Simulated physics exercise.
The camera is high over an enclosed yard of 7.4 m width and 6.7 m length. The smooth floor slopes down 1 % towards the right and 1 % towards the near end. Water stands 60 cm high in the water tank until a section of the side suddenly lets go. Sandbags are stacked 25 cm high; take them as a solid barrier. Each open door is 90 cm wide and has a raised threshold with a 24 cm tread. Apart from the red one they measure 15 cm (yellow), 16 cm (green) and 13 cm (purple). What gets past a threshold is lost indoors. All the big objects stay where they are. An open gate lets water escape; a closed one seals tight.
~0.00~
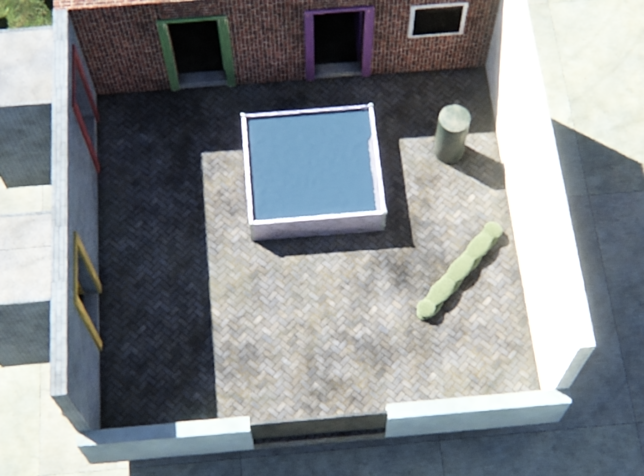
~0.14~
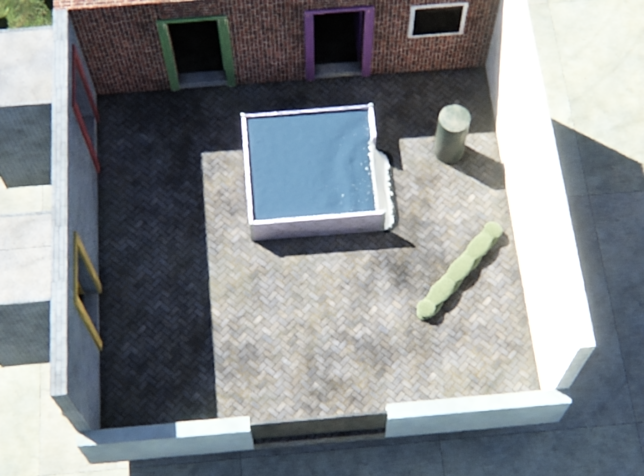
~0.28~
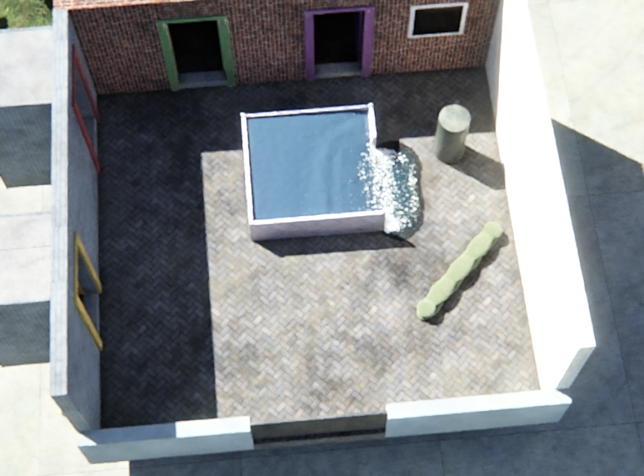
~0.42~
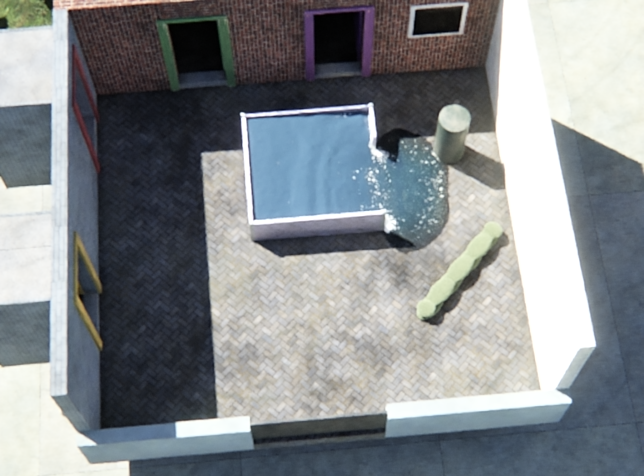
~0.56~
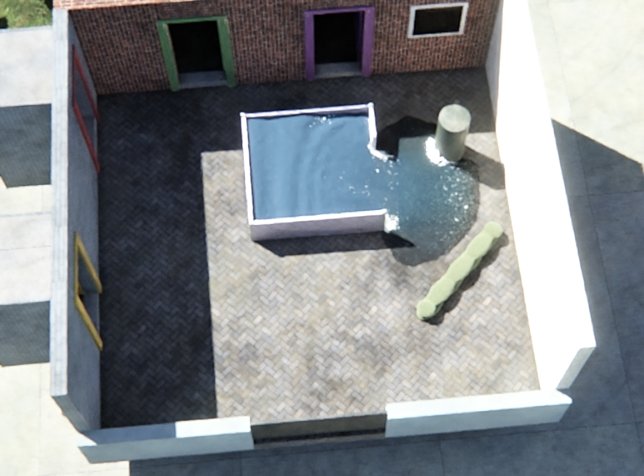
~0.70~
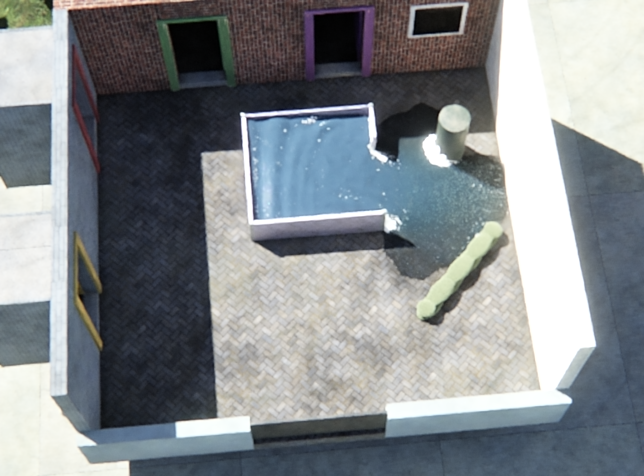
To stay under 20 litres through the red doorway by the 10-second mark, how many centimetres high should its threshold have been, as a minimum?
At least 7.5 cm or so.
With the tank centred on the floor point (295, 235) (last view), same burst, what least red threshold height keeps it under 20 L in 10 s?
About 8.0 cm.
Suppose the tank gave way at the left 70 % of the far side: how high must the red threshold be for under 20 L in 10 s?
Then roughly 21 cm.
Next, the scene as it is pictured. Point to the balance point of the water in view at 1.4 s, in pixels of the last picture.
Near (360, 183).
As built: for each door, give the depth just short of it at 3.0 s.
Depths in cm: Yellow 0, green 0, purple 3, red 0.
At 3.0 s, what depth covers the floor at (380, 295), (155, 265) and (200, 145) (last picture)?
About 4, 0 and 0 cm.
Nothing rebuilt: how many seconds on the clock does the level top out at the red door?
At about 7.0 s.
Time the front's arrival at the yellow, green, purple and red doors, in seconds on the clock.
Yellow 7.5 s, green 4.5 s, purple 2.8 s, red 5.5 s.
After 1.4 s water covers 15 % of the floor, deepest (46 cm) near (501, 212); it has not reached the red door.
After 3.0 s water covers 35 % of the floor, deepest (33 cm) near (506, 185); it has not reached the red door.
After 10.0 s water covers 90 % of the floor, deepest (12 cm) near (100, 330); 6 cm at the red door, 0 litres in over its 26 cm threshold.
At the red door as built, the water arrived by 5.8 s and peaked near 12 cm at 6.8 s.
Run again over the same 10 s with other heights there, 36 litres in over 6 cm, 6 litres over 9.5 cm. The limit of 20 litres is kept from about 7.5 cm up.
